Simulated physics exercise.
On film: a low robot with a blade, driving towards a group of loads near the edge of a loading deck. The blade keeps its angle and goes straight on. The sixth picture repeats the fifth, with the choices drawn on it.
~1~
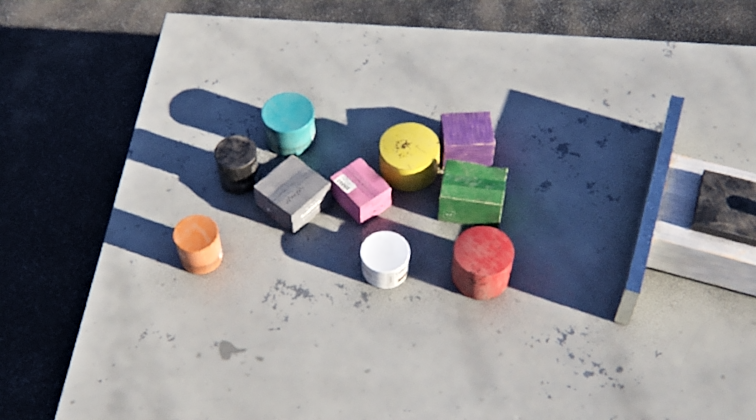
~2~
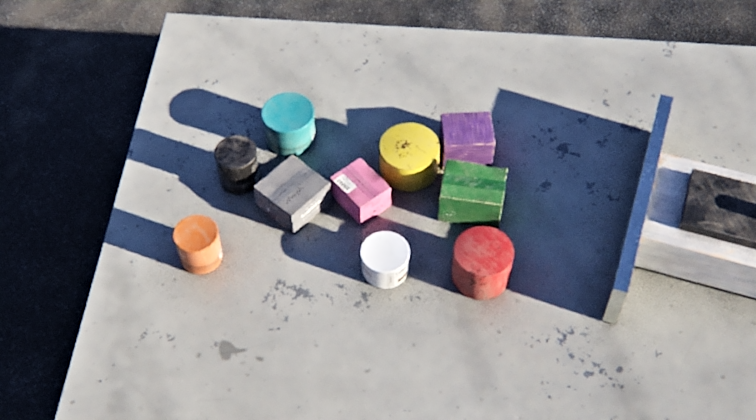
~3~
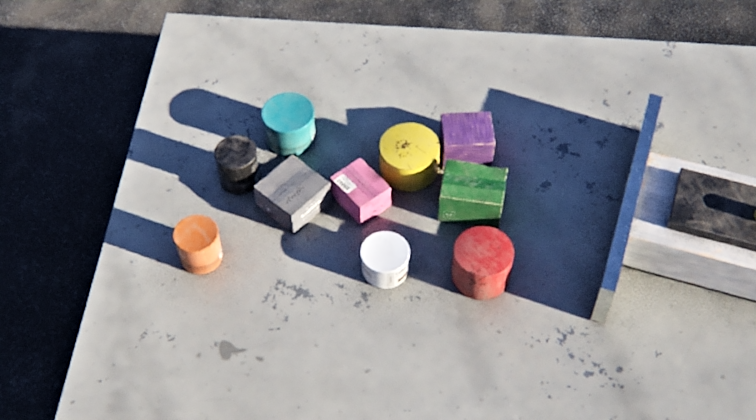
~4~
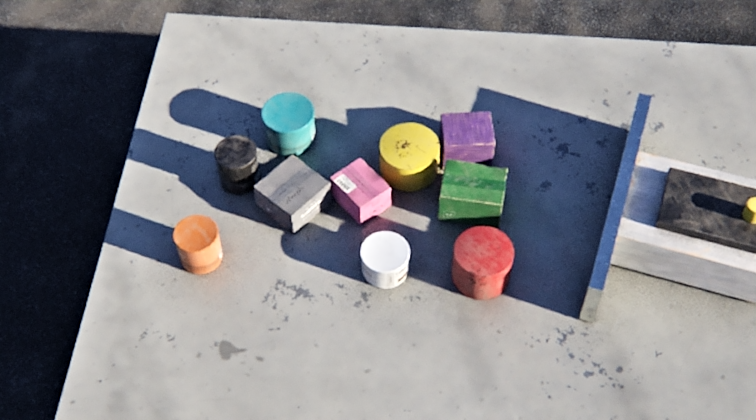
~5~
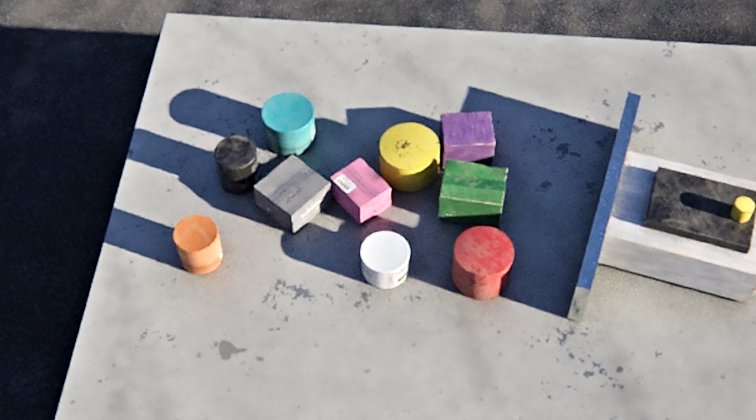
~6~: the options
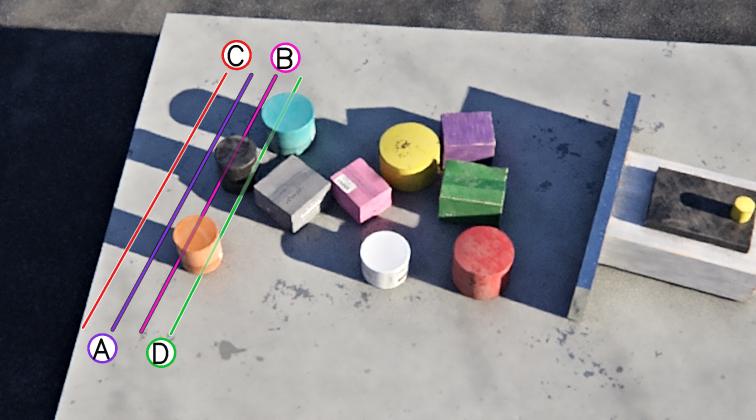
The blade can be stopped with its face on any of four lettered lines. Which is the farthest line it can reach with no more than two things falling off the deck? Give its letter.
It should halt at B.
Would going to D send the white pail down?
By then, no.
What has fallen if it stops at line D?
The black pail.
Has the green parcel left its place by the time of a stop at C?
By then, yes.
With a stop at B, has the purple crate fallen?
No.
On the marked copy, A at (188, 191); B at (214, 193); C at (161, 190); D at (241, 195).
Taking B. A third of the way, robot (546, 197); purple crate (453, 134); white pail (356, 258).
Two thirds of the way, robot (401, 187); black pail (196, 155); turquoise pail (217, 107).
When it is over, robot (289, 180); black pail over the edge; turquoise pail over the edge; two fallen.
As for the rest, A drops five; C drops seven; D is within the limit but short.
